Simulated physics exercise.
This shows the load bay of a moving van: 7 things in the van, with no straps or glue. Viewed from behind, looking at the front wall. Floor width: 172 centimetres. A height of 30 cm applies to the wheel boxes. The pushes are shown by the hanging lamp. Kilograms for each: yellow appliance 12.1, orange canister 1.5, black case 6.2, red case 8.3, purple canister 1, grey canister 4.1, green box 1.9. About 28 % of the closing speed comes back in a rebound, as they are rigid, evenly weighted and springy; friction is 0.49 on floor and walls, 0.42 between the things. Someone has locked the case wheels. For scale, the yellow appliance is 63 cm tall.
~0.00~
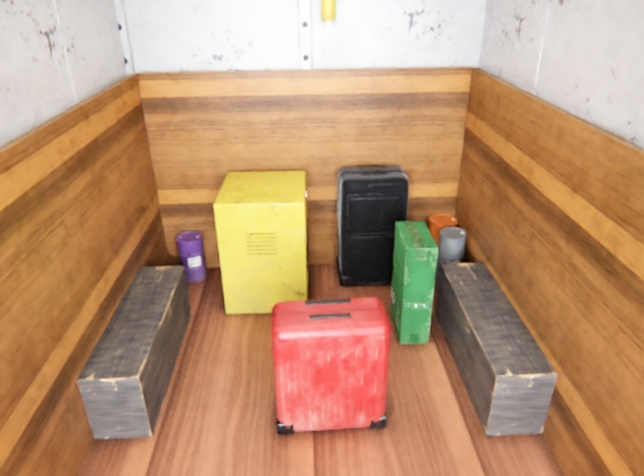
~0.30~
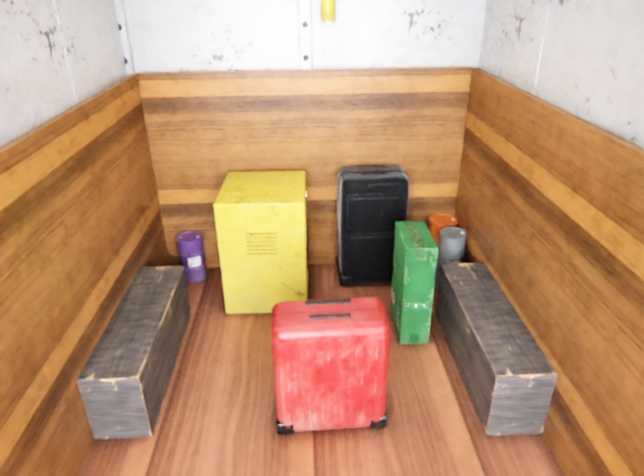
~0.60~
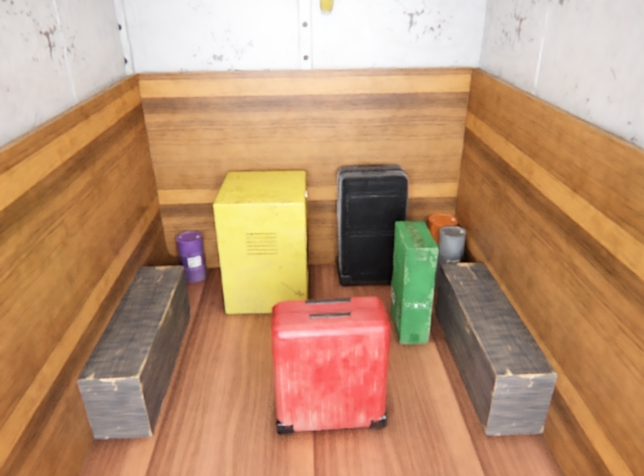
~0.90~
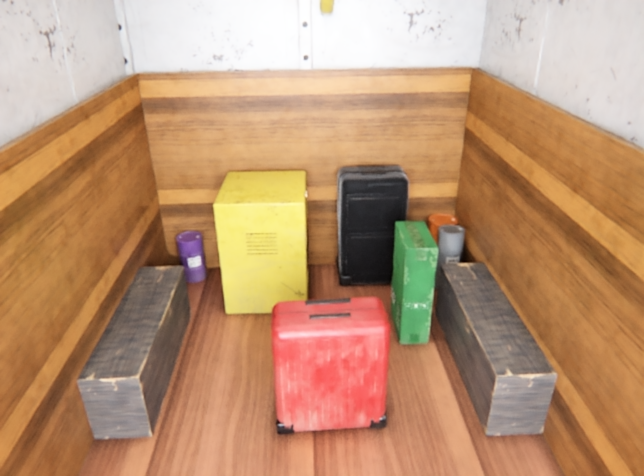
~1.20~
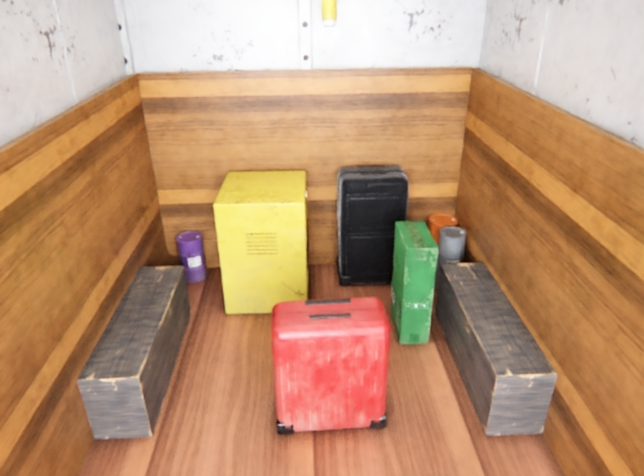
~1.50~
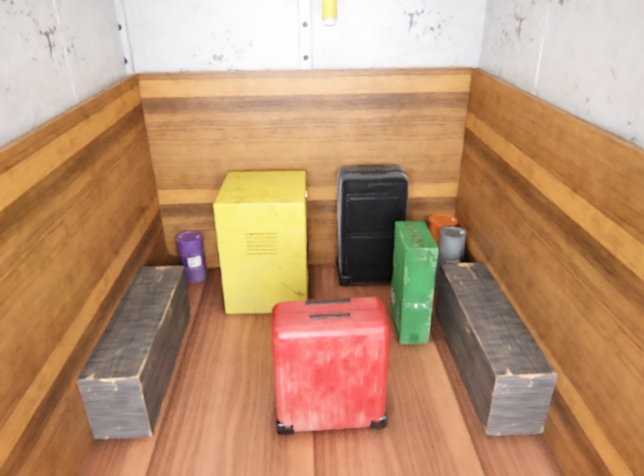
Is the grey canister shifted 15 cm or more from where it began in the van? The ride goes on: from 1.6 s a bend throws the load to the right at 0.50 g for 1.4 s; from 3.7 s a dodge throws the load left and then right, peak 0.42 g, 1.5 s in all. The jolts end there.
My guess is it stays roughly in position.
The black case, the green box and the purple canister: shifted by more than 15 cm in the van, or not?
Black case: Remains in place; green box: Is displaced; purple canister: Remains in place.
By 2.40 s, push 0.50 g right; grey canister 3 cm from its spot near (452, 258); green box tilted 18°; red case 3 cm from its spot.
By 4.00 s, push 0.34 g left; grey canister 5 cm from its spot near (449, 257); green box tilted 12°; yellow appliance 11 cm from its spot.
By 4.50 s, push 0.06 g right; grey canister 5 cm from its spot near (450, 257); green box on its side; yellow appliance 11 cm from its spot.
When it is over (6.3 s), lying over in the van, green box; the other 6 within 15 cm of the start. In the last view, grey canister near (450, 256).
